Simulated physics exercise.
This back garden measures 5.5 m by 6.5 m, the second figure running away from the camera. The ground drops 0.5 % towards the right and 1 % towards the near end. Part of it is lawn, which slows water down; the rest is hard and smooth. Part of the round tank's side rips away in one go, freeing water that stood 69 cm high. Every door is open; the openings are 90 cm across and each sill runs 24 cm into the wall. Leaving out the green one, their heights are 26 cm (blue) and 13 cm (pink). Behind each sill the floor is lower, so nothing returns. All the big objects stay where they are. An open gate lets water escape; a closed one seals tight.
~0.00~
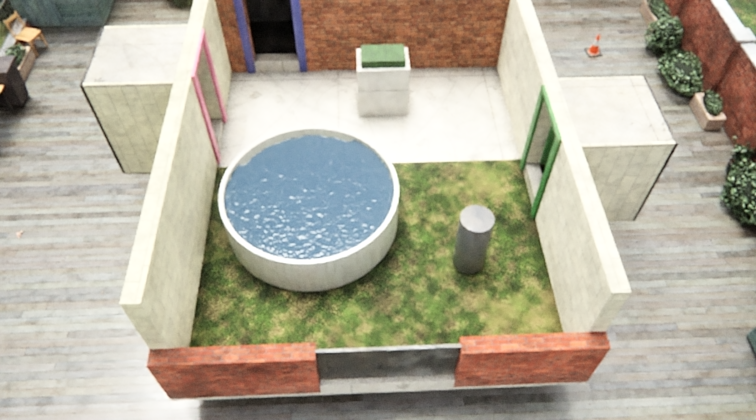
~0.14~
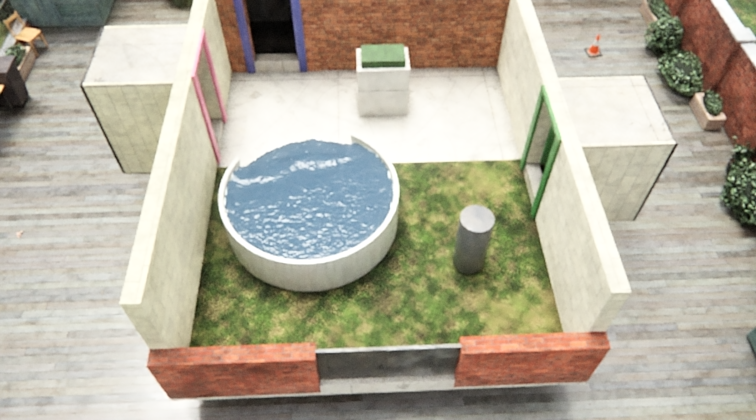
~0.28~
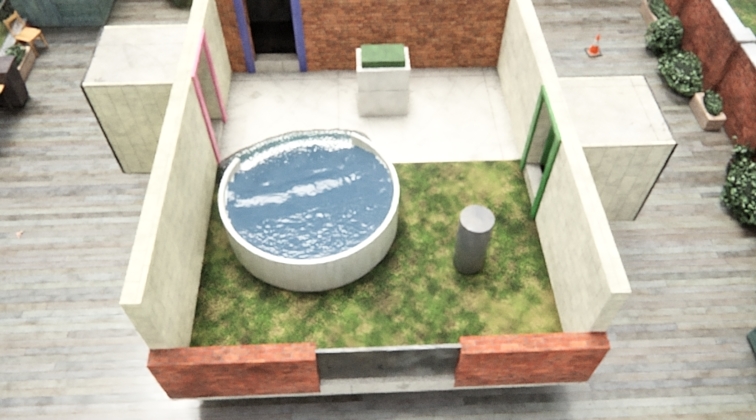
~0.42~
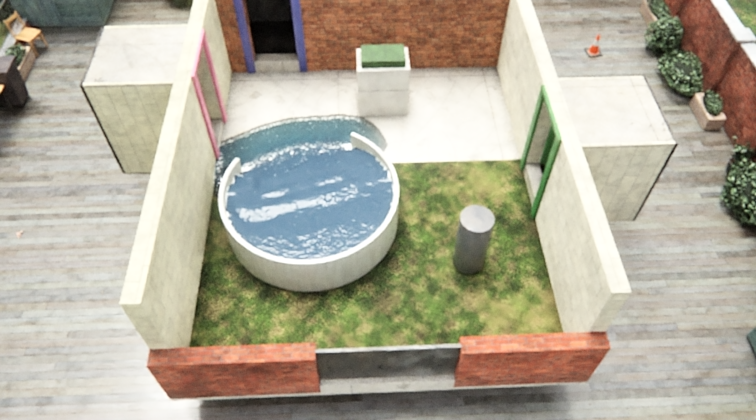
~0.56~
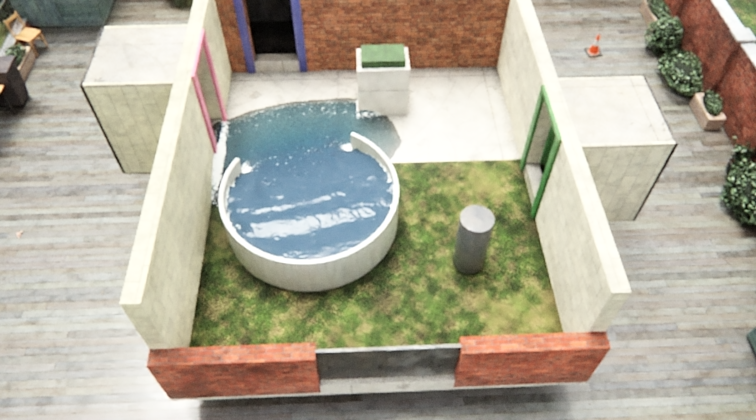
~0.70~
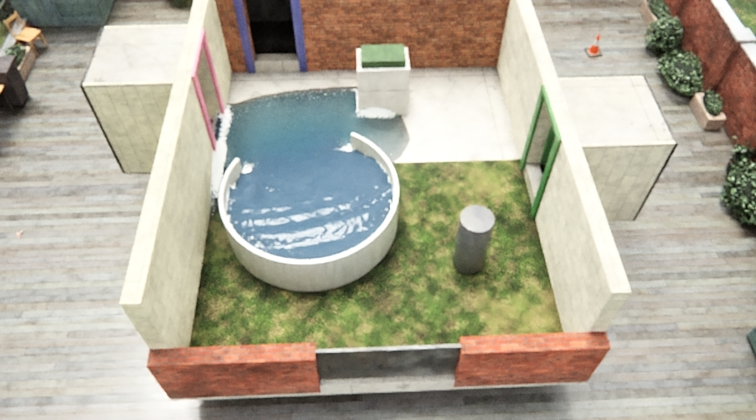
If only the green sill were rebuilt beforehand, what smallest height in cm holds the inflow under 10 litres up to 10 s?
At least 12.5 cm or so.
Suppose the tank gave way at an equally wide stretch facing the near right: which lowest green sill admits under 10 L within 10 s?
Some 16 cm.
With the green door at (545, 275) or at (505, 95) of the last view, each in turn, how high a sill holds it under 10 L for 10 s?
About 9.0 and 24 cm.
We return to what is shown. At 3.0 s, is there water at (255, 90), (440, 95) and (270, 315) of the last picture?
In that order: Wet, under water, dry.
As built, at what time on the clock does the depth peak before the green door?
Near 5.0 s.
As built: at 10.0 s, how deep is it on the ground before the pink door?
Roughly 10.5 cm deep.
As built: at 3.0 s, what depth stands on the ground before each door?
Depths in cm: Blue 35, green 3, pink 25.
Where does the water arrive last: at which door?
It is the green one.
After 1.4 s water covers 35 % of the floor, deepest (54 cm) near (232, 72); it has not reached the green door.
After 3.0 s water covers 55 % of the floor, deepest (38 cm) near (347, 106); 3 cm at the green door, 0 litres in over its 23 cm sill.
After 10.0 s water covers 100 % of the floor, deepest (16 cm) near (440, 364); 11 cm at the green door, 0 litres in over its 23 cm sill.
At the green door as built, the water arrived by 3.0 s and peaked near 18 cm at 5.2 s.
With a sill of 10 cm, 25 litres would have come in within the 10 s; with 14 cm, 5 litres. So under 10 litres takes about 12.5 cm.
